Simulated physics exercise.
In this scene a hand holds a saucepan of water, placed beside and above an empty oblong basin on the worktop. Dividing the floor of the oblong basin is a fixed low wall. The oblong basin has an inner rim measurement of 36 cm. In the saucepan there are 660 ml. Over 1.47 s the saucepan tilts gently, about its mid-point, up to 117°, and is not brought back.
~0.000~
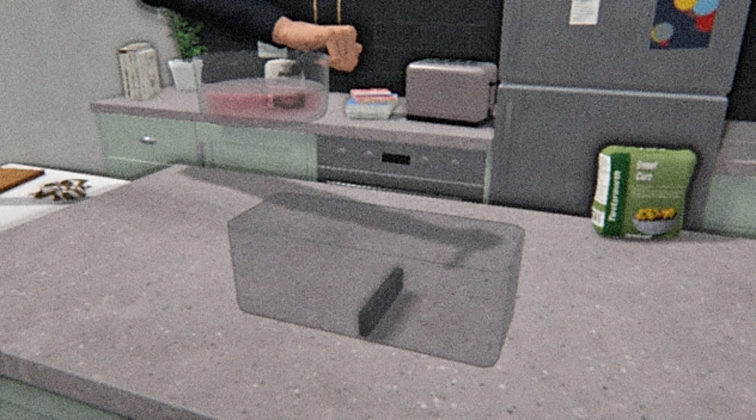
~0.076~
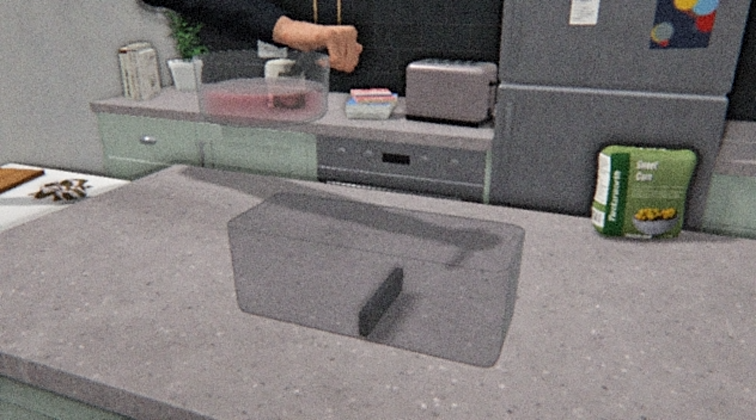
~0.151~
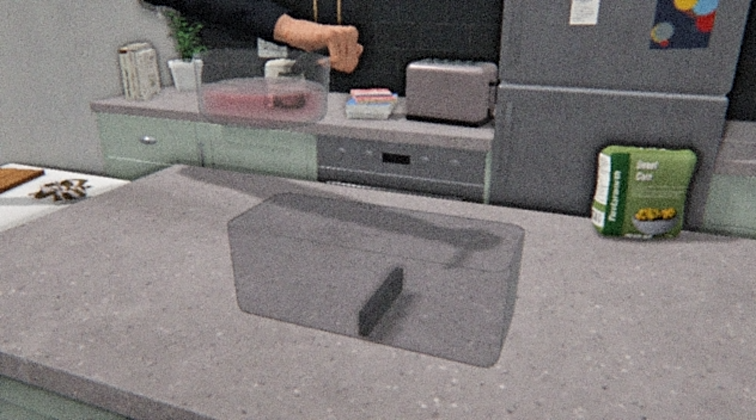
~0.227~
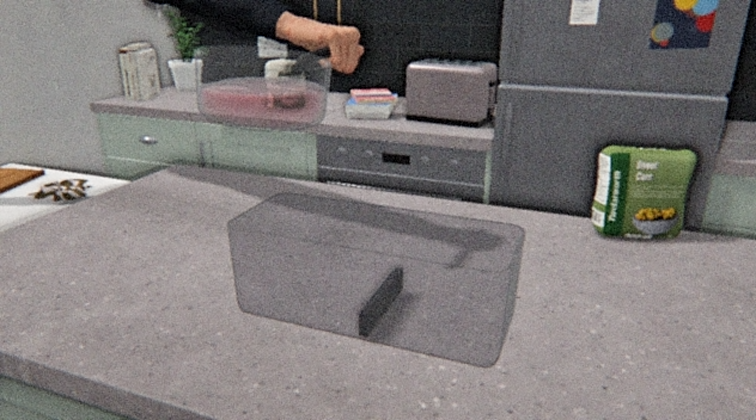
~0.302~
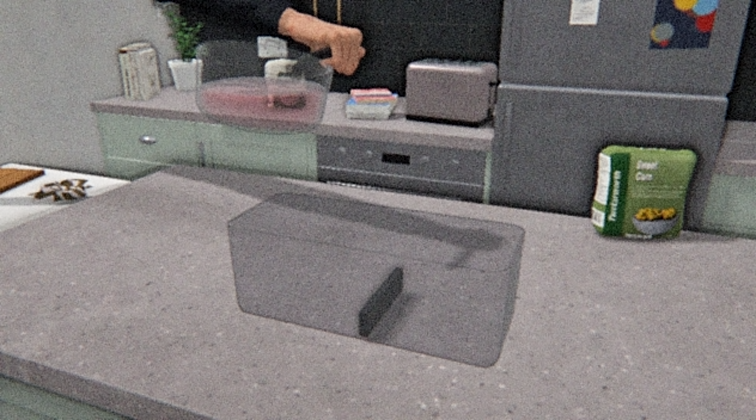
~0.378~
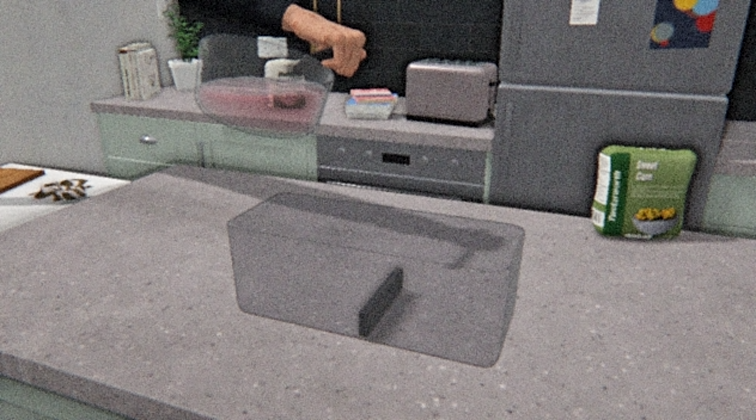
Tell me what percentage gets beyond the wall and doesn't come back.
Around 19 % gets beyond the wall and stays.
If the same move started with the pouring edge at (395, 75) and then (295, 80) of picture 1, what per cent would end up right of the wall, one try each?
It comes to 90 per cent, and then 10 per cent.
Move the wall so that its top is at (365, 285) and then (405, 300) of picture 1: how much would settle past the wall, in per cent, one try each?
One try each: Around 45 percent and then around 15 percent.
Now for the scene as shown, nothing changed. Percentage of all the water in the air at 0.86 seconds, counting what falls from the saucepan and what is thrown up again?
Some 32 per cent.
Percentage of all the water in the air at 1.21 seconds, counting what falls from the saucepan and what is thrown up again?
Near 9 per cent, I'd say.
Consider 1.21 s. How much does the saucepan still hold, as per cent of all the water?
5 %.
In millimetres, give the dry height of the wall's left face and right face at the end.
It's around 14 mm on the left side and around 30 mm on the right side.
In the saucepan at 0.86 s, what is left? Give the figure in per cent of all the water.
I'd put it near 50 percent.
By 0.86 s the tilt is 73° and 49 per cent is still to pour, 16 is left of the wall and 2 right of it.
By 1.21 s the tilt is 108° and 5 per cent is still to pour, 69 is left of the wall and 16 right of it.
By 1.57 s the tilt is 117° and 0 per cent is still to pour, 80 is left of the wall and 19 right of it.
By 1.97 s the tilt is 117° and 0 per cent is still to pour, 80 is left of the wall and 19 right of it.
At rest 80 per cent lies left of the wall, 19 right of it and 1 outside.
